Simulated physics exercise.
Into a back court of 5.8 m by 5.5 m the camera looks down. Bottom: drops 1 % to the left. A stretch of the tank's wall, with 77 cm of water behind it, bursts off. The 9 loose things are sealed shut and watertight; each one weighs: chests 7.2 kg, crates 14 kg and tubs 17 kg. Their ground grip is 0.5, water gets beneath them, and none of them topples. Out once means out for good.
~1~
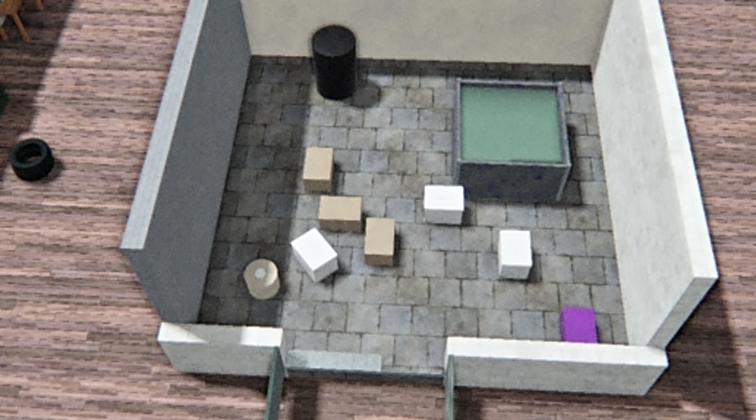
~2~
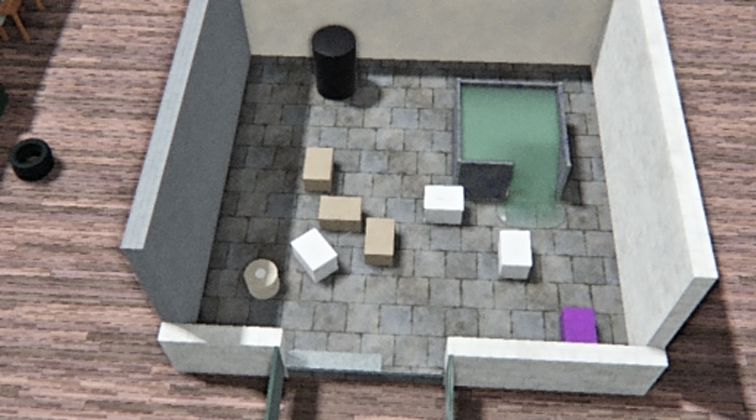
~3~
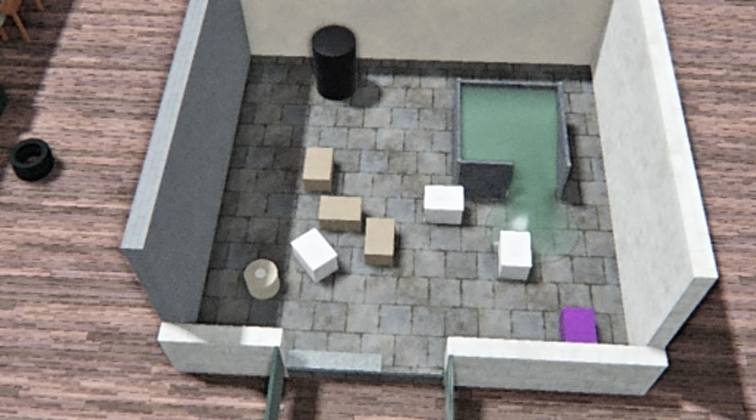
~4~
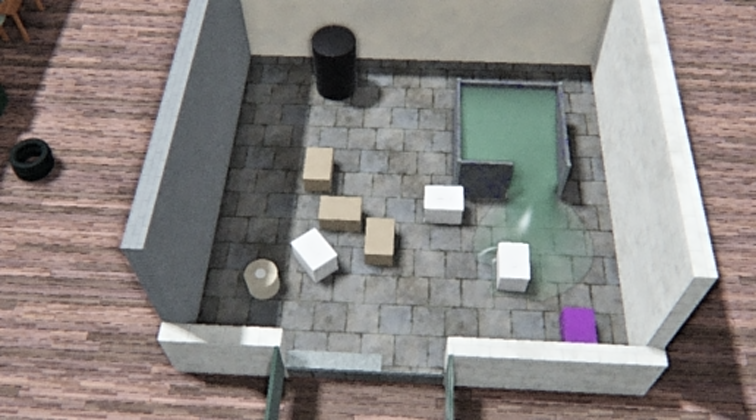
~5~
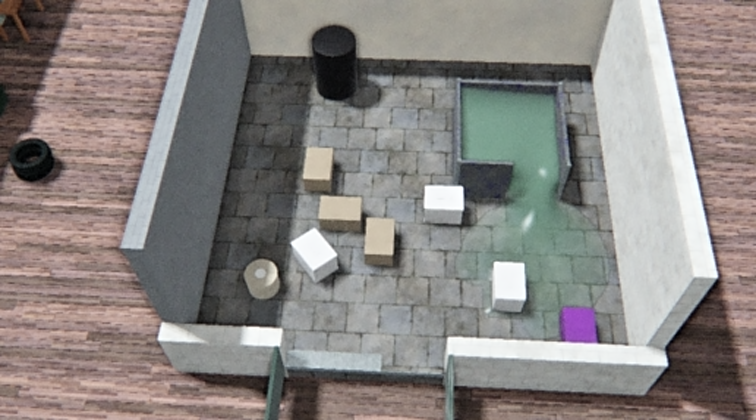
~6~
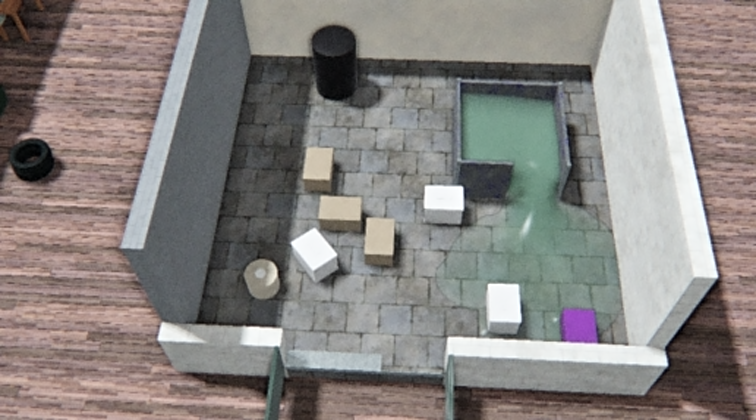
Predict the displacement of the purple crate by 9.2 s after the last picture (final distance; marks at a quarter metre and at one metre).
My guess: The purple crate ends up over a metre off.
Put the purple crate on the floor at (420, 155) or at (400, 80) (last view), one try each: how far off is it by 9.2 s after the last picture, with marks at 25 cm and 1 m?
I'd say it does not really move on the first try and it does not really move on the second.
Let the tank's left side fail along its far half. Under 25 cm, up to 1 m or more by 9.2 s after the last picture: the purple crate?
I'd expect the purple crate to have remained in place.
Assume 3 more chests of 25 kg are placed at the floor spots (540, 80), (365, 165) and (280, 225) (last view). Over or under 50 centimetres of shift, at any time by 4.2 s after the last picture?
Note, same order as listed: Inside the limit, inside the limit, inside the limit.
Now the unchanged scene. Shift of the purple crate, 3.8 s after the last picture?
Close to 400 cm.
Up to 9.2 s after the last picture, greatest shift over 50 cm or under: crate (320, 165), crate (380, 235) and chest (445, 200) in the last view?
Well, going one by one, it's not that far, not that far and not that far.
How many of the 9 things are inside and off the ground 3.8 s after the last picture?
The count is 1.
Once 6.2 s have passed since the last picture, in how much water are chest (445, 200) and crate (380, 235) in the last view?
Around 1 cm and 3 cm.
Then, 1.2 s after the last picture the purple crate is near (552, 316), 0.4 m from its start, afloat; 0 of 9 are out; 2 afloat.
Then, 3.8 s after the last picture the purple crate is near (288, 300), 3.9 m from its start, aground; 1 of 9 are out; 1 afloat.
Then, 6.2 s after the last picture the purple crate is near (245, 208), 5.0 m from its start, afloat; 1 of 9 are out; 1 afloat.
Then, 9.2 s after the last picture the purple crate is near (238, 186), 5.3 m from its start, aground; 1 of 9 are out; 1 afloat.
